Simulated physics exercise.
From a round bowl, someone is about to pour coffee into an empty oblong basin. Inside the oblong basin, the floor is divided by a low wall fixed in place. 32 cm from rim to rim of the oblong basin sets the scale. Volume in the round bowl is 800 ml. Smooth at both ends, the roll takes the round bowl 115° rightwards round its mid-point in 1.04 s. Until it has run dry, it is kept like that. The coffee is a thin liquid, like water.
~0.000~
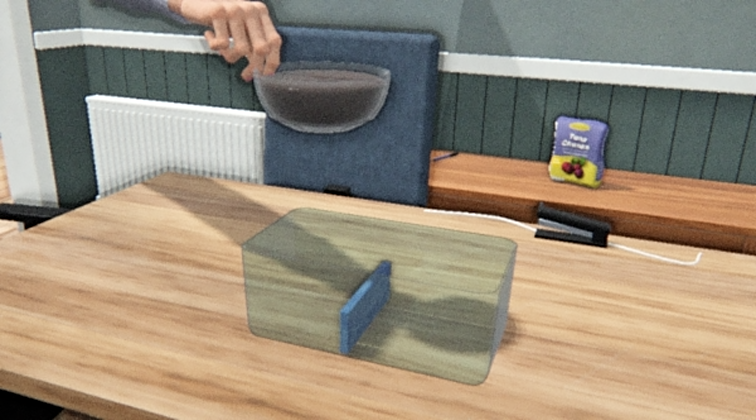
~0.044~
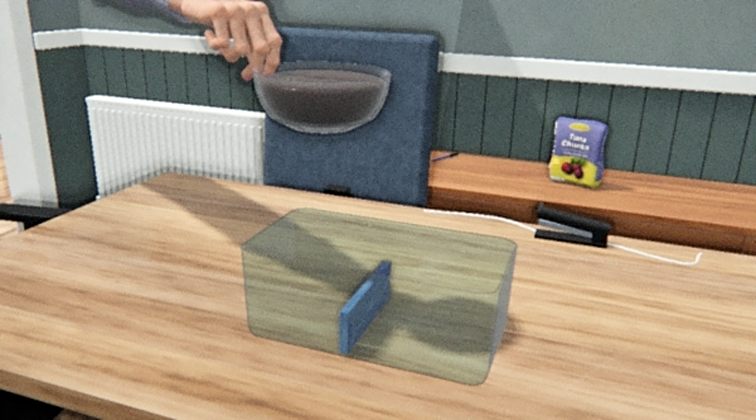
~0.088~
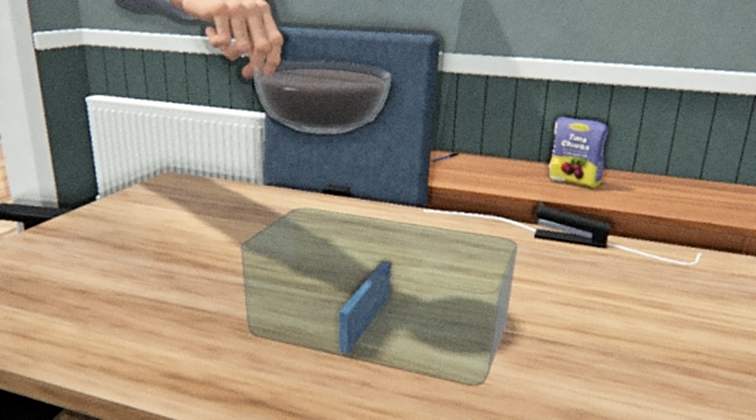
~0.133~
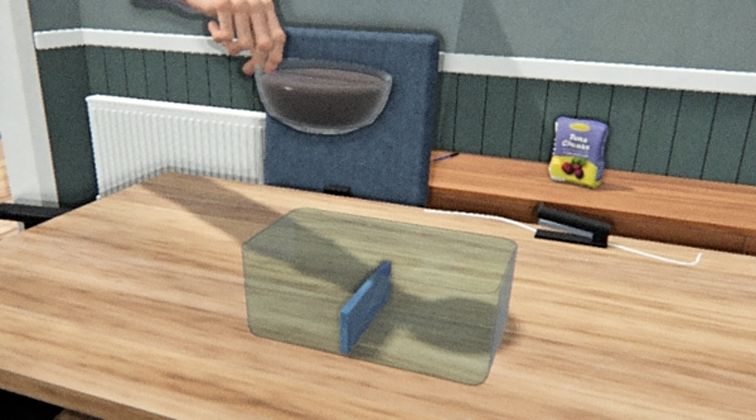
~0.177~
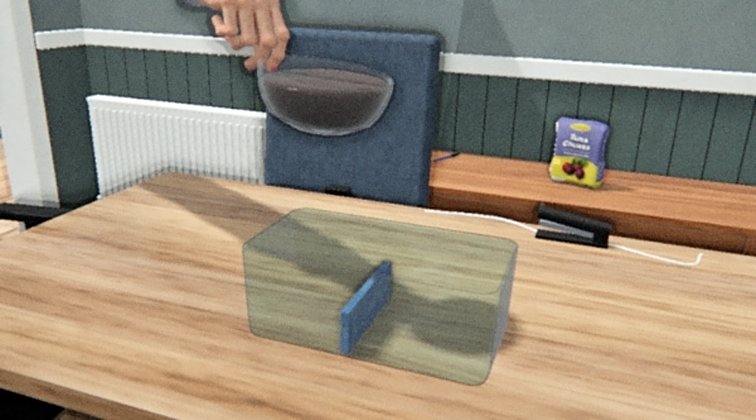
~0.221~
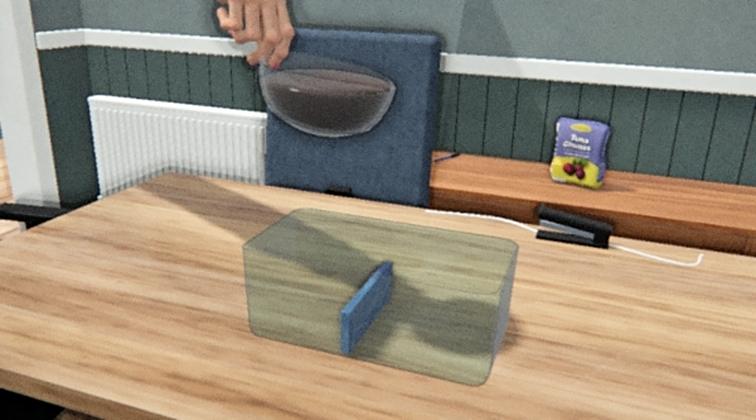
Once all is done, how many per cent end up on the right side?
Roughly 93 percent ends up on the right side.
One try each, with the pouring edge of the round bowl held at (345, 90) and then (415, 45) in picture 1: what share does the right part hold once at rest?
Try 1: 75 %; try 2: 90 %.
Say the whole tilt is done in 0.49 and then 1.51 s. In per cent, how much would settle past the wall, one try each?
Try 1: 80 %; try 2: 95 %.
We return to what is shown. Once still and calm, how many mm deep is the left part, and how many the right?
2 mm left, 28 mm right.
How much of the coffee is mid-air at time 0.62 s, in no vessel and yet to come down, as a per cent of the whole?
Close to 48 in a hundred.
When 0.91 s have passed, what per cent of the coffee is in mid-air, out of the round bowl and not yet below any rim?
Estimate: Around 5 per cent.
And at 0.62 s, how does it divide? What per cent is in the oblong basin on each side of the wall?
Around 0 on the left side and 24 on the right side.
Then, 0.62 s in, the tilt is 74° and 28 per cent is still to pour, 0 is left of the wall and 23 right of it.
Then, 0.91 s in, the tilt is 110° and 0 per cent is still to pour, 3 is left of the wall and 92 right of it.
Then, 1.21 s in, the tilt is 115° and 0 per cent is still to pour, 6 is left of the wall and 93 right of it.
Then, 1.54 s in, the tilt is 115° and 0 per cent is still to pour, 6 is left of the wall and 93 right of it.
Finally, 6 per cent lies left of the wall, 93 right of it and 1 outside.
